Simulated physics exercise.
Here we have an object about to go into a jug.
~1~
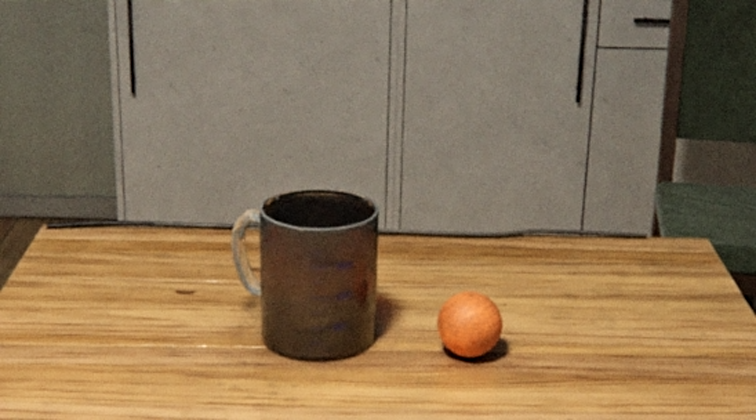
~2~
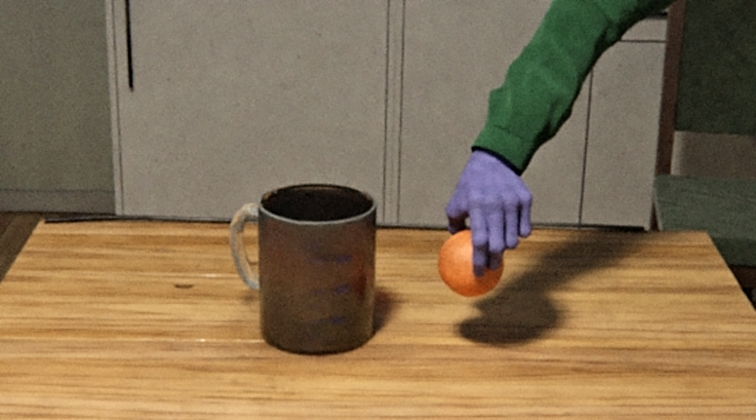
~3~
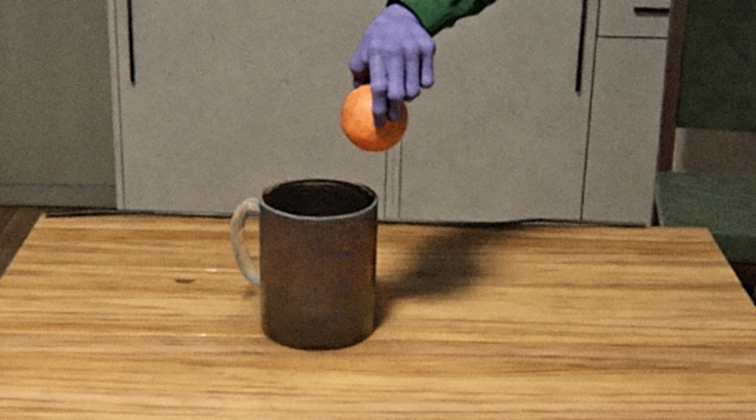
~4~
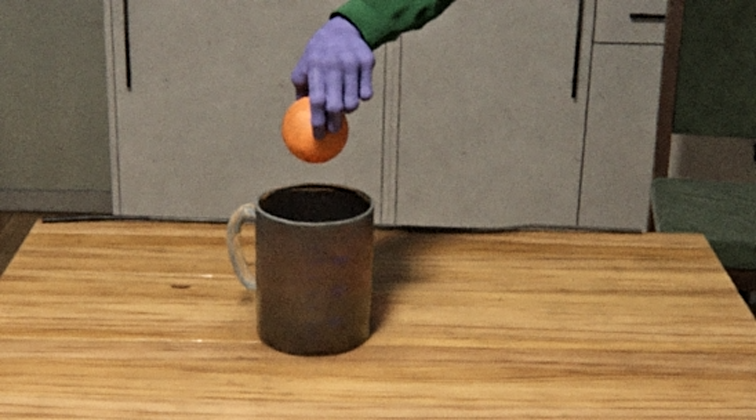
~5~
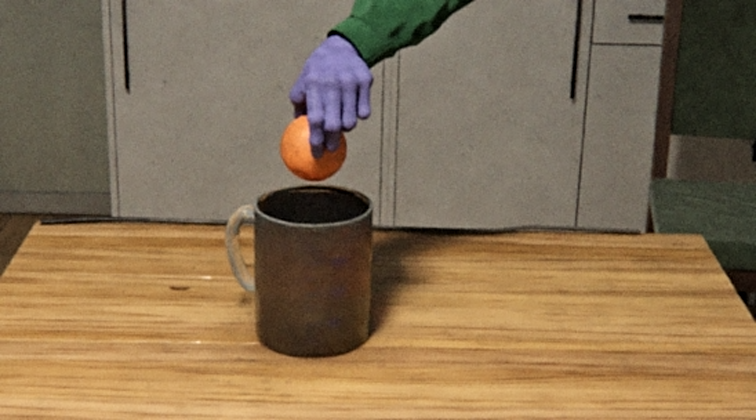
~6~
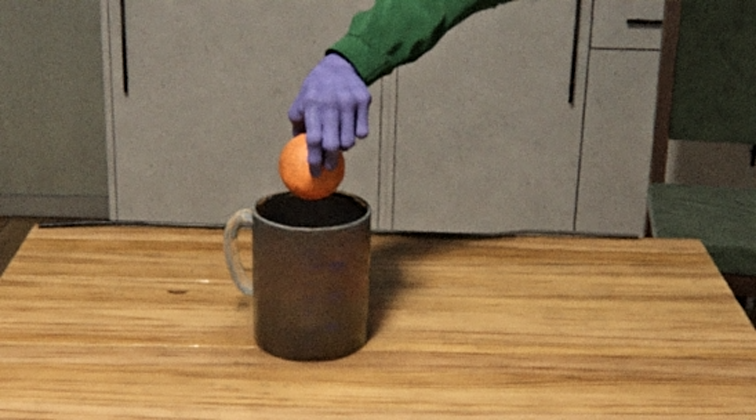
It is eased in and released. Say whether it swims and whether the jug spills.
It floats, and the jug runs over.
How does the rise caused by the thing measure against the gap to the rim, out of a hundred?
Near 200 in a hundred.
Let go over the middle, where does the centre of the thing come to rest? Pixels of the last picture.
Around (312, 225).
Shortly, the orange enters the iced tea; the jug is full to the brim.
Then, the orange comes up again; the jug is full to the brim; the top is wet.
At the finish, the orange bobs at the top; the jug is full to the brim; the top is wet.
